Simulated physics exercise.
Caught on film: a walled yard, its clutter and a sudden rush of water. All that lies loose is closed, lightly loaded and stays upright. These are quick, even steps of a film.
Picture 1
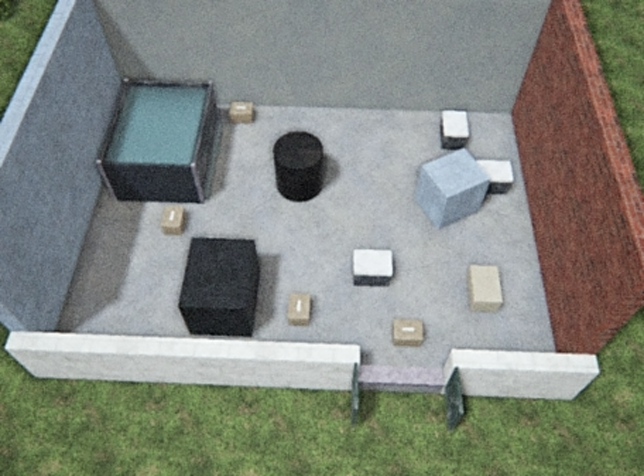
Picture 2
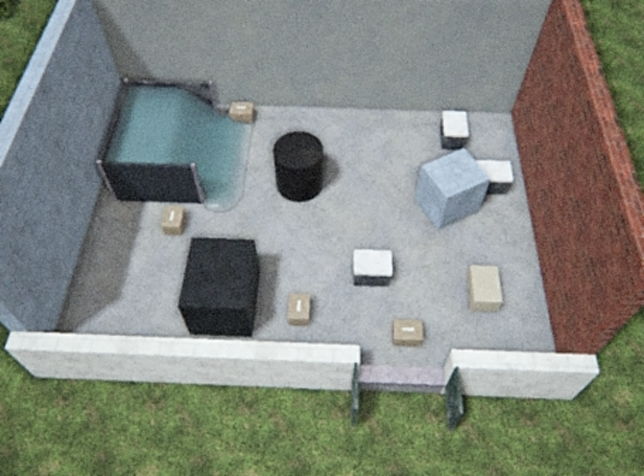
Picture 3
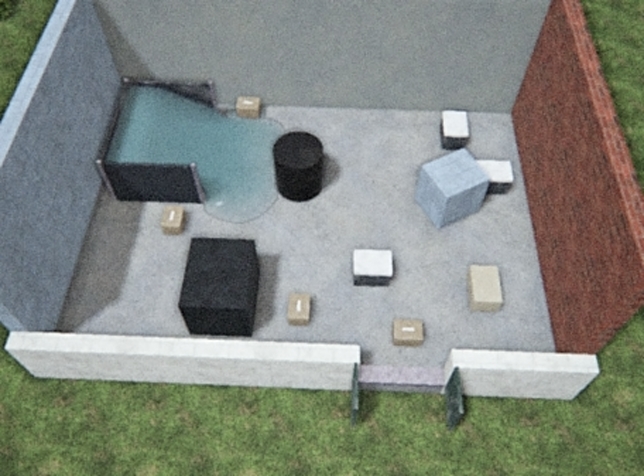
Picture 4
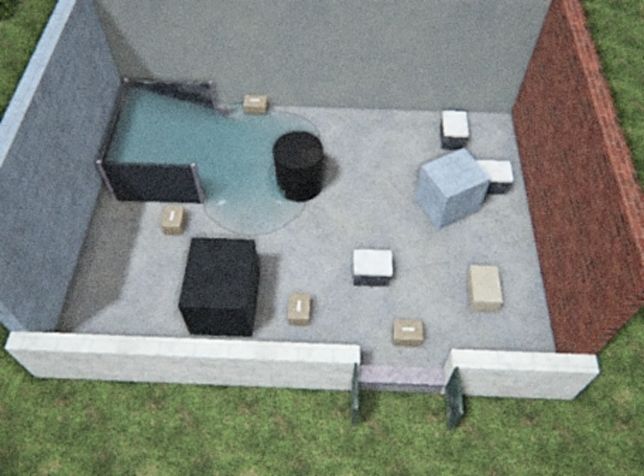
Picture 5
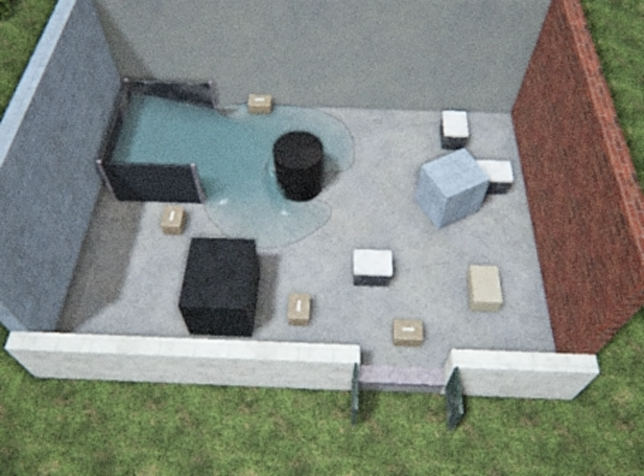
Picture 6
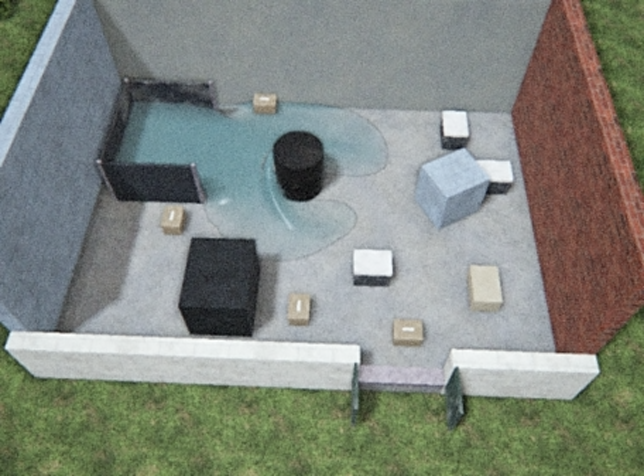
A walled yard with a grey concrete floor, a red brick wall on the right and grass outside is seen from high above by a still camera. A dark-framed tank of teal water stands at back left, with a black cylinder, a black block, and white, tan and pale blue boxes around. Water pours out rightward, nudges a small tan box along the back wall, and spreads around the cylinder.
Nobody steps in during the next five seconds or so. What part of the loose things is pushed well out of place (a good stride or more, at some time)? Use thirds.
That comes to two thirds or above.
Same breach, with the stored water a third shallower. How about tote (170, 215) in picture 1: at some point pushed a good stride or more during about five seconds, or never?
For that one: Never so far.
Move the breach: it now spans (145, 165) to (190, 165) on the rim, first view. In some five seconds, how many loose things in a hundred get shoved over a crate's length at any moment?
I make it 60 per cent.
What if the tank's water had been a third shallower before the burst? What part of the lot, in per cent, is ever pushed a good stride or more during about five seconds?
Some 90 per cent.
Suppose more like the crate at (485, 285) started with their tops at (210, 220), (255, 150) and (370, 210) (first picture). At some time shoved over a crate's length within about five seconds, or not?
In turn: Under that, that far or more, that far or more.
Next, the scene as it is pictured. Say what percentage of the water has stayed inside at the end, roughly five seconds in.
I make it 92 per cent.
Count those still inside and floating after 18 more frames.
That makes 7.
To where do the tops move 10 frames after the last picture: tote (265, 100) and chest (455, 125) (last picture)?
Roughly at (362, 106) and (515, 108).
A moment on, 1 of 8 are well off their spots; 1 afloat.
Next, 5 of 8 are well off their spots; 5 afloat.
Later, 6 of 8 are well off their spots; 7 afloat.
In the end, 4 of 8 are well off their spots, and 7 have been at some point; 7 afloat.
